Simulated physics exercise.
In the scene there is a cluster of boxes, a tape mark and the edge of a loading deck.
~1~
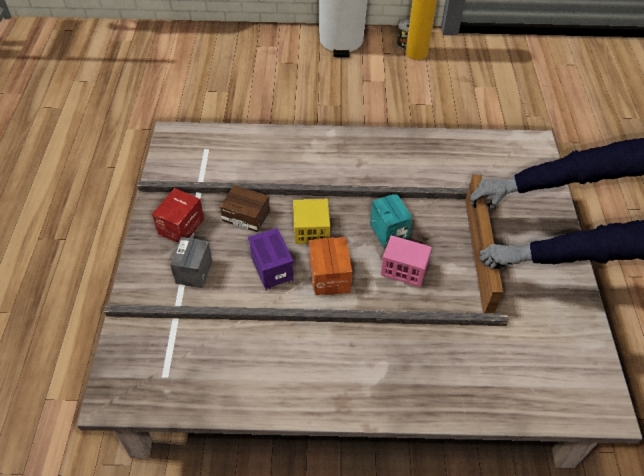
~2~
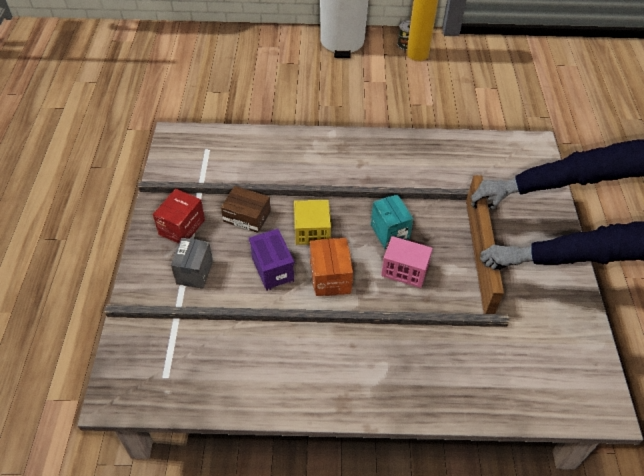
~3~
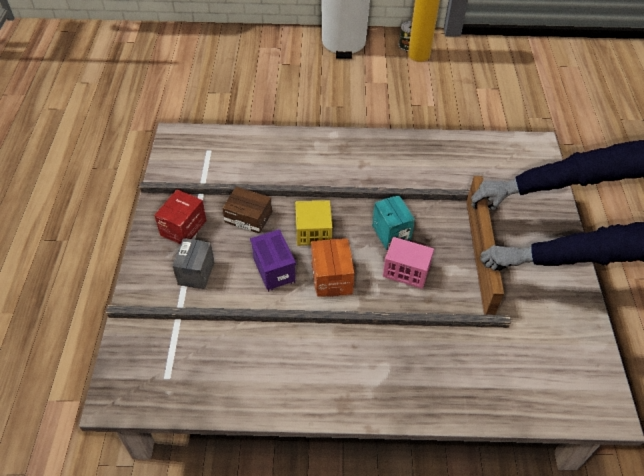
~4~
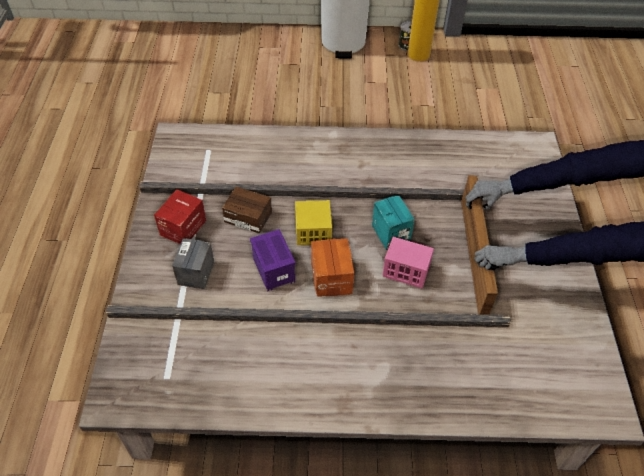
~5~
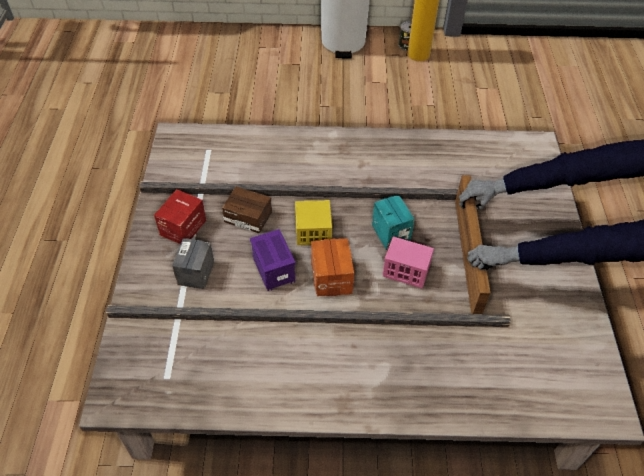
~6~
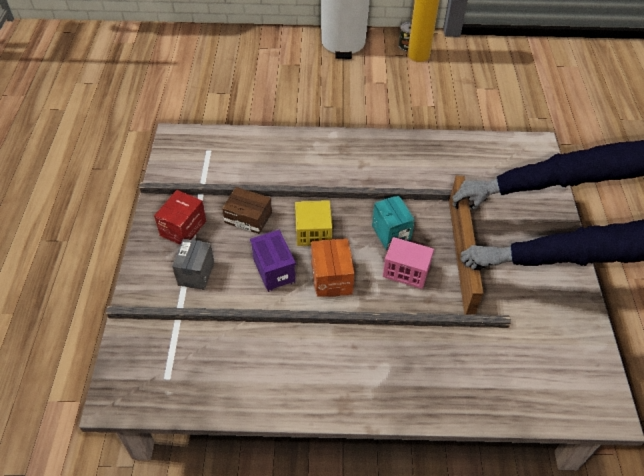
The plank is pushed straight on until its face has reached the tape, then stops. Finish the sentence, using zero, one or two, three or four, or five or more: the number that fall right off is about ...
The number that fall right off is about three or four.
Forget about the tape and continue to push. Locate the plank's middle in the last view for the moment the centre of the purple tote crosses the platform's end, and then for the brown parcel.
For the purple tote, about (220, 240); for the brown parcel, about (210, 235).
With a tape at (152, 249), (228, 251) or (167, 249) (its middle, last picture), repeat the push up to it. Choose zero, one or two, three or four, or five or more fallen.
For each place: More than four; just one or two; five or more.
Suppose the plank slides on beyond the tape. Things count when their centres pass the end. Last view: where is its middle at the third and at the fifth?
At (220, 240) for the third, at (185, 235) for the fifth.
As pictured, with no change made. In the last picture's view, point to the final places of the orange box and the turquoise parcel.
Final spots - orange box (123, 264), turquoise parcel (179, 215).
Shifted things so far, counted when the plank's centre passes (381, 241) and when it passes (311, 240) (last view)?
At the first point the count is 3, at the second it's 7.
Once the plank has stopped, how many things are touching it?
All in all, 2.
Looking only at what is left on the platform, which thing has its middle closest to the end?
It's the orange box that ends nearest.
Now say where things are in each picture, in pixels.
In the first frame, red box (179, 217); grey box (192, 263); brown parcel (246, 208); plank (482, 242); tape (189, 248).
In the second frame, grey box (193, 263); purple tote (272, 260).
In the third frame, brown parcel (248, 210); orange box (332, 268).
In the fourth frame, red box (181, 218); turquoise parcel (393, 223).
In the fifth frame, grey box (194, 264); plank (471, 243).
In the sixth frame, red box (181, 218); grey box (194, 264); brown parcel (248, 210); plank (465, 243); tape (191, 250).
Early on, none off yet; red box at rest near (181, 218); grey box at rest near (194, 264); brown parcel at rest near (248, 210).
A while later, none off yet; red box travelled a little near (164, 219); grey box travelled about its own width near (154, 265); brown parcel travelled about its own width near (204, 209).
Finally, the number that fall off is three or four; lost, purple tote, brown parcel, grey box and red box.
